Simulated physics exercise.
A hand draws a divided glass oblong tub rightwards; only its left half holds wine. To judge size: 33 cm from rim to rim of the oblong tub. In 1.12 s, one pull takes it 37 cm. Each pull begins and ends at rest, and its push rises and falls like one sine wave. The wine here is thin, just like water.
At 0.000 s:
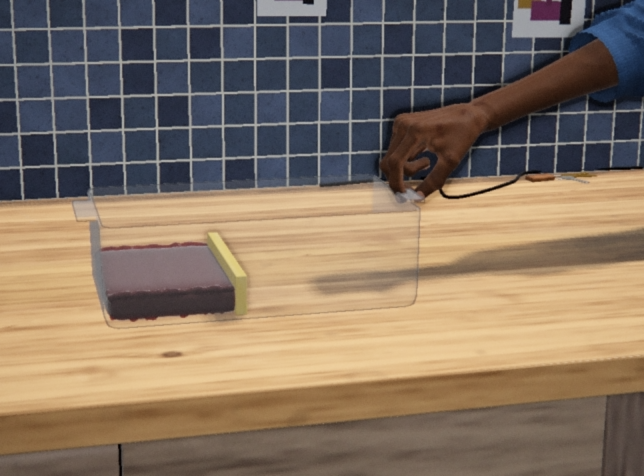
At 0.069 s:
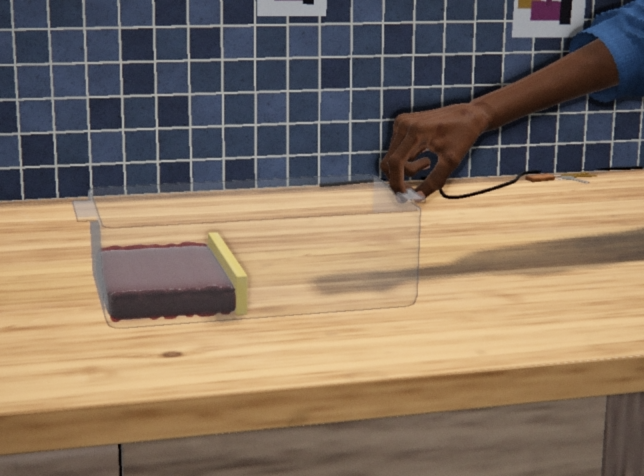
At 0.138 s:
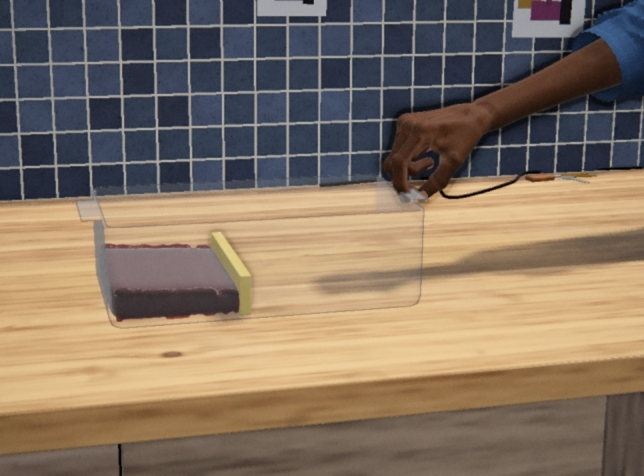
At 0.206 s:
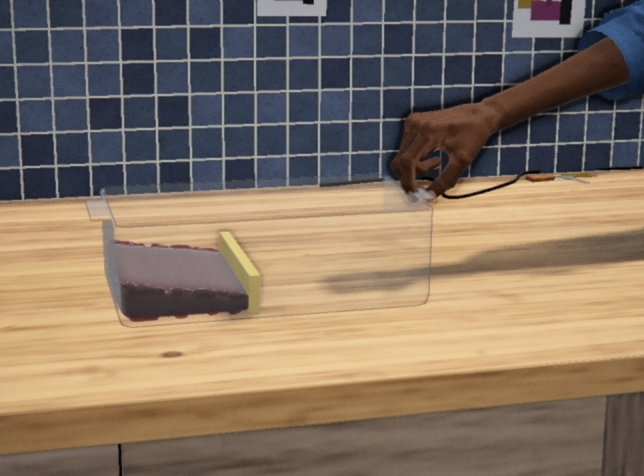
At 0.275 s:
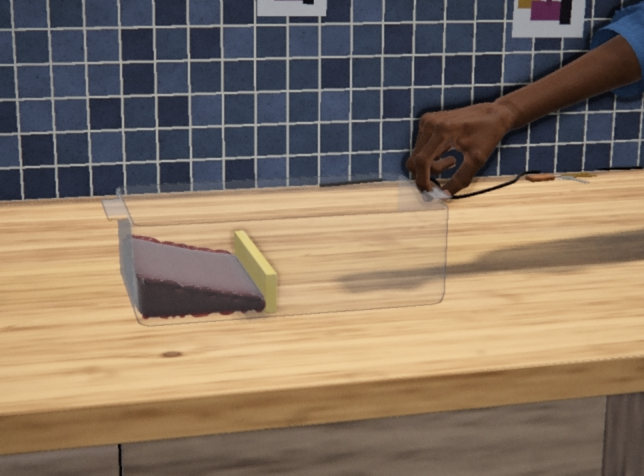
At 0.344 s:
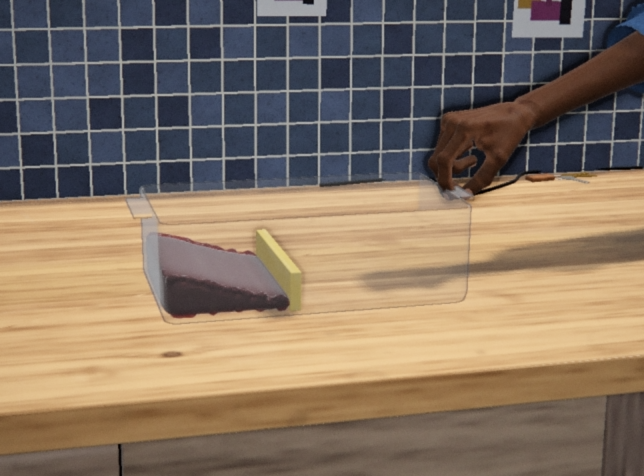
A hand drawing a clear oblong tub rightwards across a wooden counter, the dark wine left of its yellow divider sloping up leftwards.
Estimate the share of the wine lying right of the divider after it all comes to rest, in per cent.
I would say roughly 2 per cent.
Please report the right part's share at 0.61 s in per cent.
Close to 0%, I'd estimate.
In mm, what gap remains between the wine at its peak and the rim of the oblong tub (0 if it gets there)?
Gap to rim at peak: Around 55 mm.
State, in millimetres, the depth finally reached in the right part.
About 0 millimetres deep.
Then, 0.61 s in, it has gone 22 cm; 0 per cent is on the right side and 0 is out of the oblong tub.
Then, 0.88 s in, it has gone 35 cm; 1 per cent is on the right side and 0 is out of the oblong tub.
Then, 1.14 s in, it has gone 37 cm; 1 per cent is on the right side and 0 is out of the oblong tub.
Then, 1.41 s in, it has gone 37 cm; 1 per cent is on the right side and 0 is out of the oblong tub.
Finally, 2 per cent is on the right side and 0 is out of the oblong tub.
